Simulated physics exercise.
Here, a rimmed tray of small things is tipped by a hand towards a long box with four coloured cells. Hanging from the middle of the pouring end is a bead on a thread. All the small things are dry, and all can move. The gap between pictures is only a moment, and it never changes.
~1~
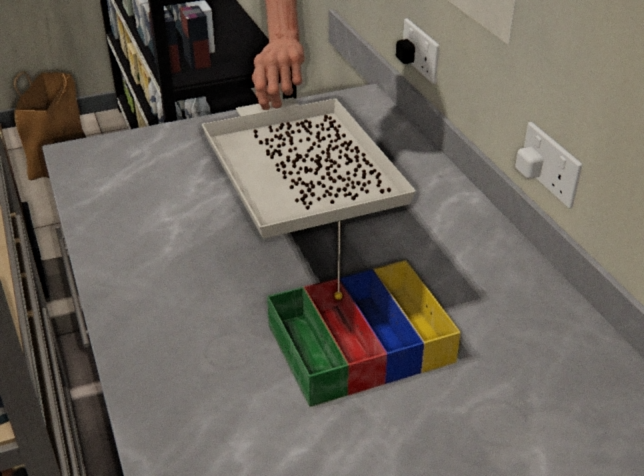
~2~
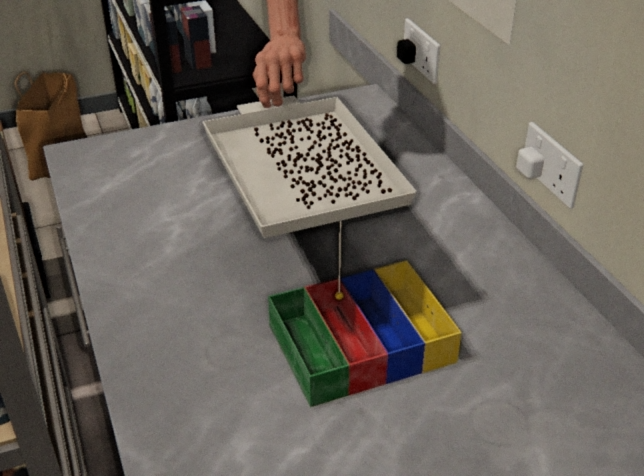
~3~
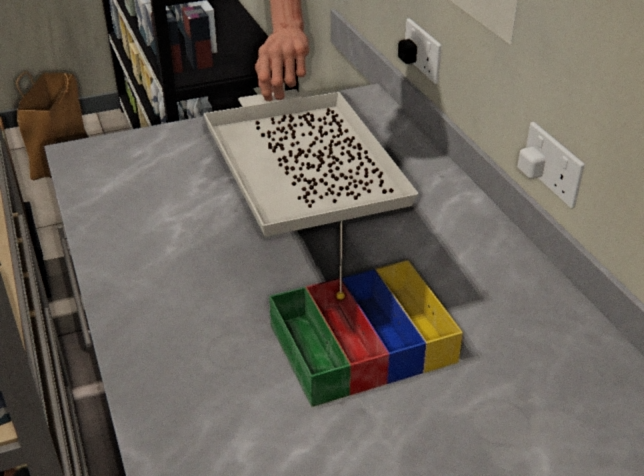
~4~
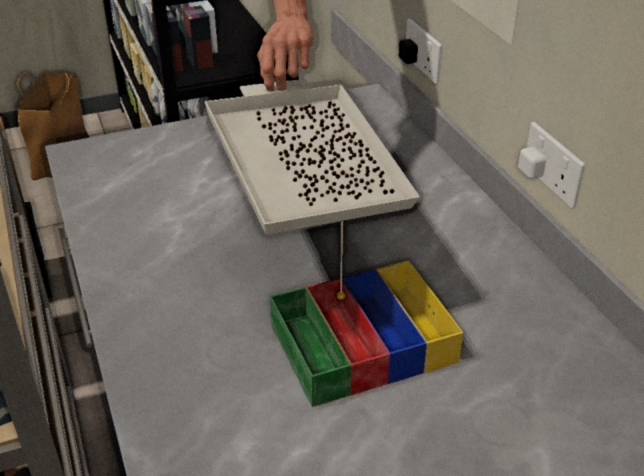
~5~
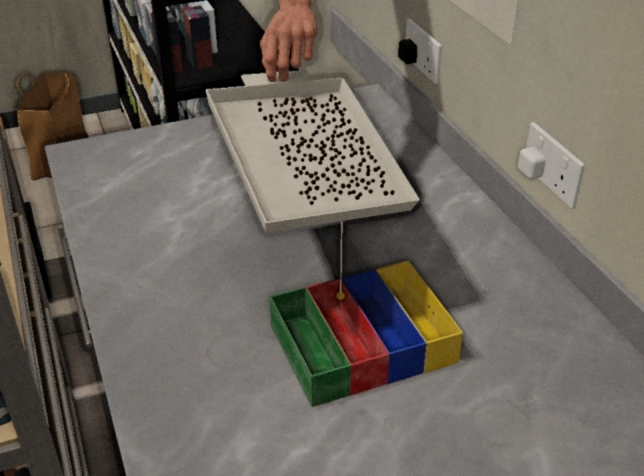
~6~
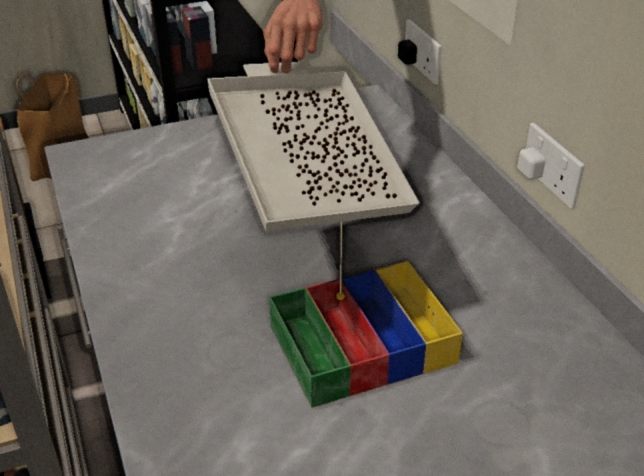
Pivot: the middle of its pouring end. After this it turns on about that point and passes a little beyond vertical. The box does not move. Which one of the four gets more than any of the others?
Most: Yellow.
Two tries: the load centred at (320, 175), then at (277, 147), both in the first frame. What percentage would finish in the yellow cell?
In order, roughly 90 % and 90 %.
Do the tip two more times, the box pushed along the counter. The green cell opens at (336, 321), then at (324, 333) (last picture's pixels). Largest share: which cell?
Try one: The blue cell; try two: The yellow one.
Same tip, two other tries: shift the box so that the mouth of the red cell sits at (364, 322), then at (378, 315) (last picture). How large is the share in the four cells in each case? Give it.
Close to 100 per cent, followed by close to 100 per cent.
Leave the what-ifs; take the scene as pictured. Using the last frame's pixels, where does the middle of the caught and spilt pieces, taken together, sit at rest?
I'd put the middle somewhere around (410, 319).
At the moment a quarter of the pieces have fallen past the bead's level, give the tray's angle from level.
About 95 degrees.
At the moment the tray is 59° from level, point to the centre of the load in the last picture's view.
Check around (389, 204) in the last picture.
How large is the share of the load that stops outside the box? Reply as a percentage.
I'd put it close to 0 per cent.
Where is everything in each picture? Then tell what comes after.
In the first frame, corners of the pouring end at (263, 224) and (410, 190), level; middle of the load at (320, 159), allspice berries; bead on its thread at (338, 296); green cell at (329, 383); red cell at (367, 371); blue cell at (404, 360); yellow cell at (441, 349).
In the second frame, corners of the pouring end at (264, 224) and (412, 190), level; middle of the load at (321, 158).
In the third frame, corners of the pouring end at (266, 222) and (413, 192), tipped barely, lowest at the right corner; middle of the load at (322, 154).
In the fourth frame, corners of the pouring end at (267, 221) and (414, 195), tipped a little, lowest at the right corner; middle of the load at (323, 150).
In the fifth frame, corners of the pouring end at (268, 219) and (415, 198), tipped a little, lowest at the right corner; middle of the load at (324, 146).
In the sixth frame, corners of the pouring end at (269, 219) and (414, 201), tipped clearly, lowest at the right corner; middle of the load at (327, 144); green cell at (331, 383); red cell at (369, 372); blue cell at (406, 361); yellow cell at (443, 350).
Soon, tray tipped steeply; nearly all on the tray; a stray few in the yellow cell; a small part falling or outside the box.
A while on, tray tipped right over; about half on the tray; about a quarter in the yellow cell; a stray few in the blue cell; about a quarter falling or outside the box.
Towards the end, tray tipped past a quarter turn; nearly all in the yellow cell; a stray few in the blue cell; a stray few falling or outside the box.
Finally, tray tipped past a quarter turn; nearly all in the yellow cell; a stray few in the blue cell; none in the green cell; none in the red cell; a stray few outside the box.
